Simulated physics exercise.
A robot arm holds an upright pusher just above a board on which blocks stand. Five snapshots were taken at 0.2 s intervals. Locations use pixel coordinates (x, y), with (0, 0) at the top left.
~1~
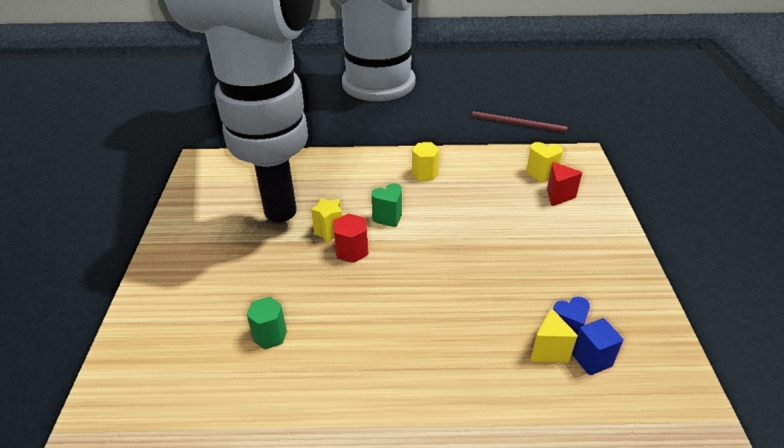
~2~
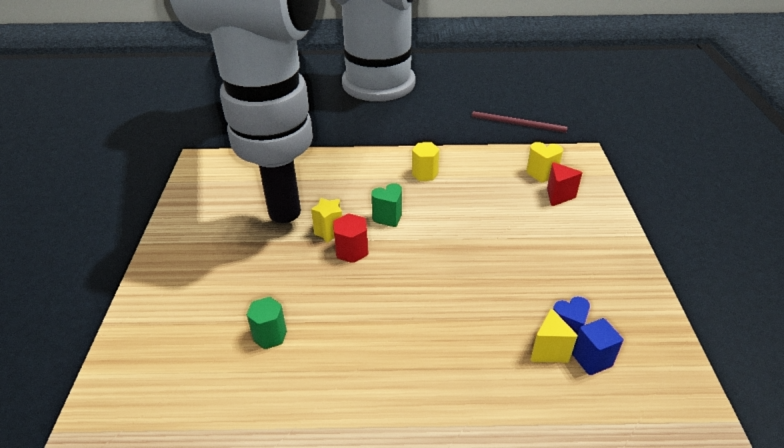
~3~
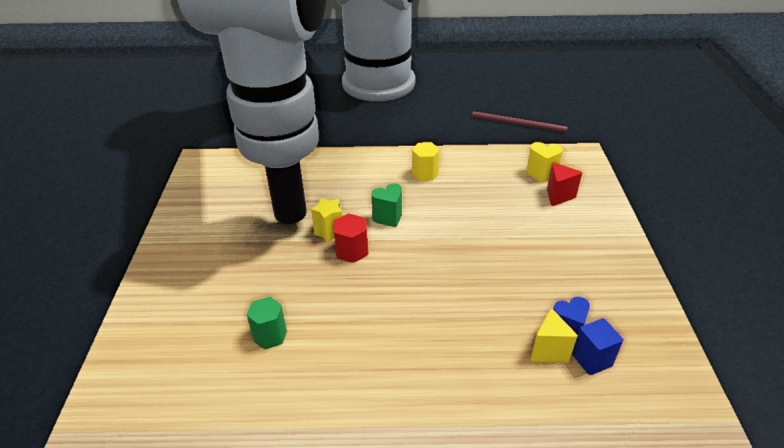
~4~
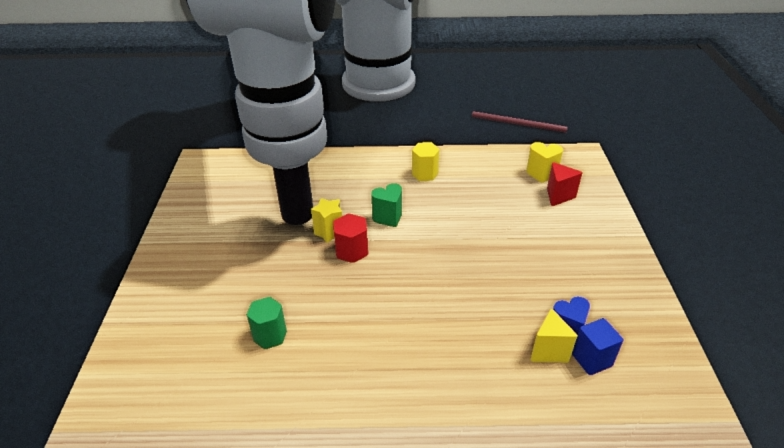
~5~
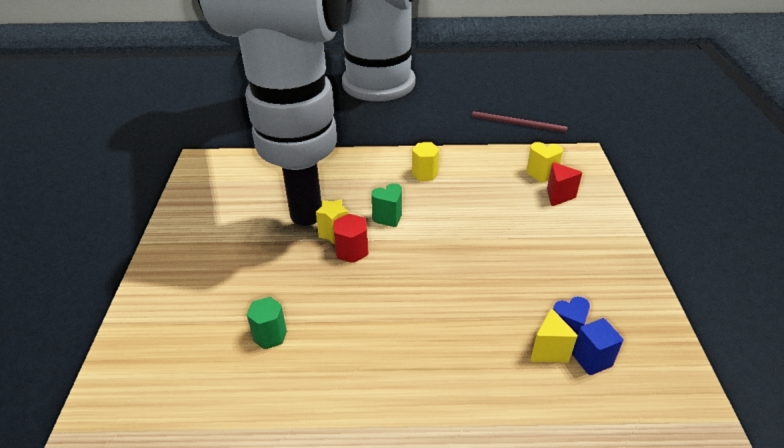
A robot arm moves its black pusher slightly right and nudges the yellow star block.
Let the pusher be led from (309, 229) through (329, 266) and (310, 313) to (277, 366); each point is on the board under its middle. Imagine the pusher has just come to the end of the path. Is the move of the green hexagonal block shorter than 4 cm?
Yes, it checks out.
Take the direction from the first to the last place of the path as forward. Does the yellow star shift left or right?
It gets pushed left.
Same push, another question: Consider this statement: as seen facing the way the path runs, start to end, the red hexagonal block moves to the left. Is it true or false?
It is true.
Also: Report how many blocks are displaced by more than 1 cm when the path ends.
Count: Three or more.
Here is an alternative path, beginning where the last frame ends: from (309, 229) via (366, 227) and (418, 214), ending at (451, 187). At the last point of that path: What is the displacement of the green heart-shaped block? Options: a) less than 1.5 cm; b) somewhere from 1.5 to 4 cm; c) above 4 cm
c (above 4 cm)
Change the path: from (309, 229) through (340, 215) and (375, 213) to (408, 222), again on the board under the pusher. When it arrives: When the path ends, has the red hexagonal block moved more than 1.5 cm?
I believe not.
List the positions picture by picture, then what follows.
Lower end of the pusher at (281, 213), tops of blocks, green hexagonal block at (264, 310), yellow star at (327, 207), red hexagonal block at (350, 225), green heart-shaped block at (388, 192), in the first picture.
Pusher at (285, 214), blocks as before, in the second picture.
Pusher at (291, 215), blocks as before, in the third picture.
Pusher at (298, 216), blocks as before, in the fourth picture.
Pusher at (307, 217), green hexagonal block at (264, 310), yellow star at (332, 208), red hexagonal block at (350, 225), green heart-shaped block at (388, 192), in the fifth picture.
On the path given first. One third of the way, pusher at (327, 254); yellow star at (354, 231), turned 40° anticlockwise; red hexagonal block at (383, 239), turned 35° anticlockwise.
Two thirds of the way, pusher at (308, 300); yellow star at (354, 231), turned 40° anticlockwise; red hexagonal block at (383, 239), turned 35° anticlockwise.
At the end, pusher at (274, 354); green hexagonal block at (236, 329), turned 105° clockwise; yellow star at (354, 231), turned 40° anticlockwise; red hexagonal block at (383, 239), turned 35° anticlockwise; green heart-shaped block not moved.
